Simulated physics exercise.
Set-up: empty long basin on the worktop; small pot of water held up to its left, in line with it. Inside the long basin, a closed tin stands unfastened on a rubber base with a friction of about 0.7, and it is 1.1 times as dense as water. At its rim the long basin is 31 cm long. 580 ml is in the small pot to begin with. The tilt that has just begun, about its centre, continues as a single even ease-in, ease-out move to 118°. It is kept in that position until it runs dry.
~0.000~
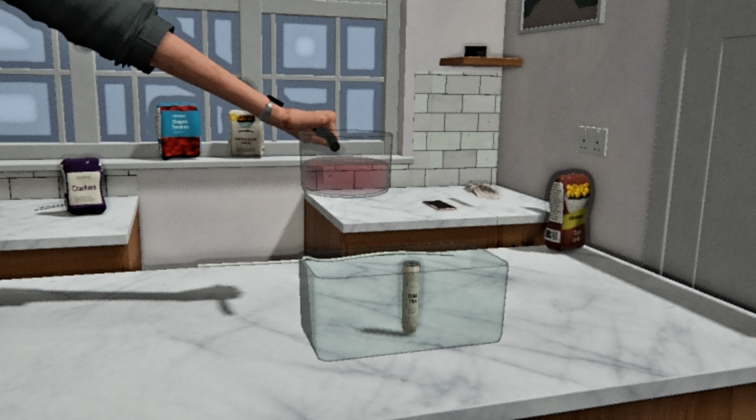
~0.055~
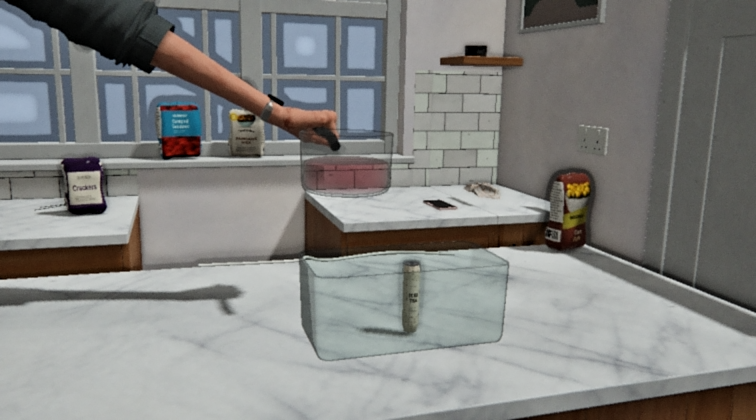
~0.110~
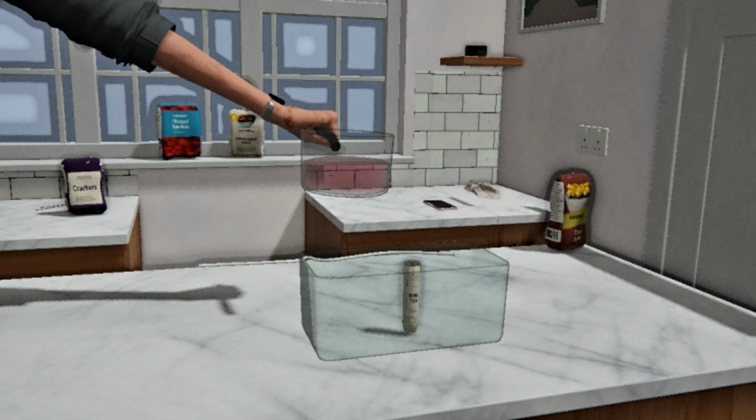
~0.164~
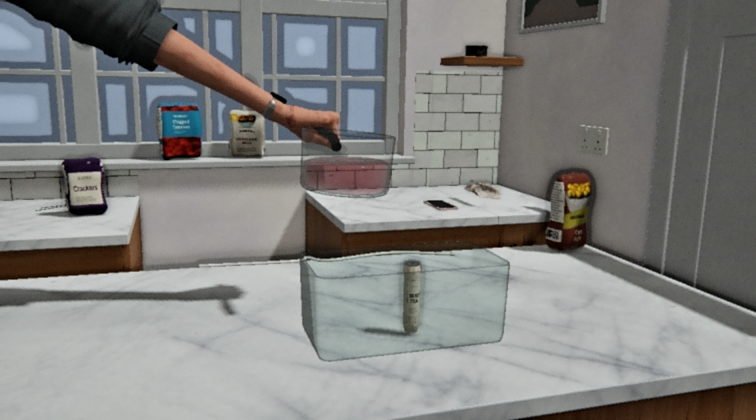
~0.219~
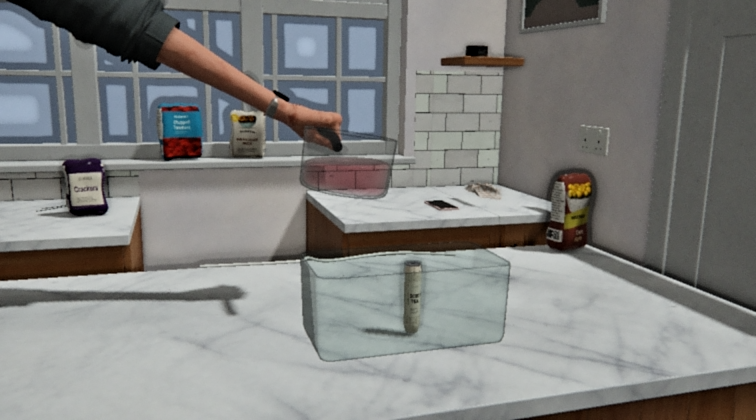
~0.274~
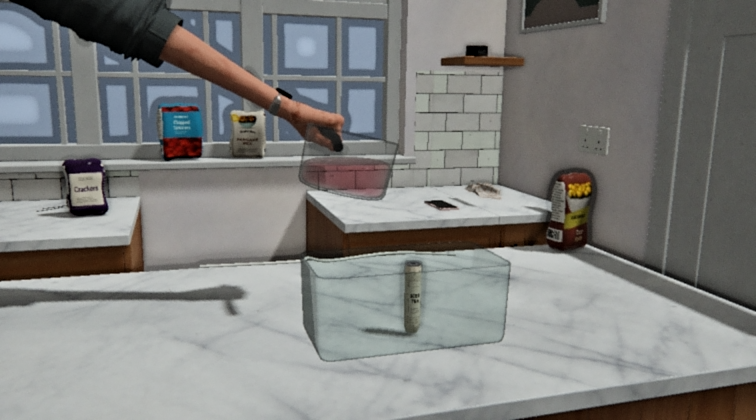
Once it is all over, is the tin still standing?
Yes: Watch, it's going to hold out.
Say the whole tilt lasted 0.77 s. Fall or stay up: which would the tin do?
Result: Tin tipped over.
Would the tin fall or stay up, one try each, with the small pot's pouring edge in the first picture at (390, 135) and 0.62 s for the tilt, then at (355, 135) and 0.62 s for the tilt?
Run one: It tumbles. Run two: It does not tip.
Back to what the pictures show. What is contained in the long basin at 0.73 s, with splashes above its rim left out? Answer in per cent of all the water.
Fraction in basin: Approx. 2%.
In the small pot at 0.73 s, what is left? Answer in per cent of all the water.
Portion remaining: Approx. 74 per cent.
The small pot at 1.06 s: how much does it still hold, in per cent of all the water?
12 %.
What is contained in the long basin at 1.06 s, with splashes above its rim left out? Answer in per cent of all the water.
The share is close to 72 percent.
By 0.73 s the tilt is 71° and 75 per cent is still to pour; the tin stands where it began.
By 1.06 s the tilt is 109° and 12 per cent is still to pour; the tin stands where it began.
By 1.41 s the tilt is 118° and 0 per cent is still to pour; the tin stands 1 cm from where it began.
By 1.79 s the tilt is 118° and 0 per cent is still to pour; the tin stands 1 cm from where it began.
At rest the tin stands 1 cm from where it began.
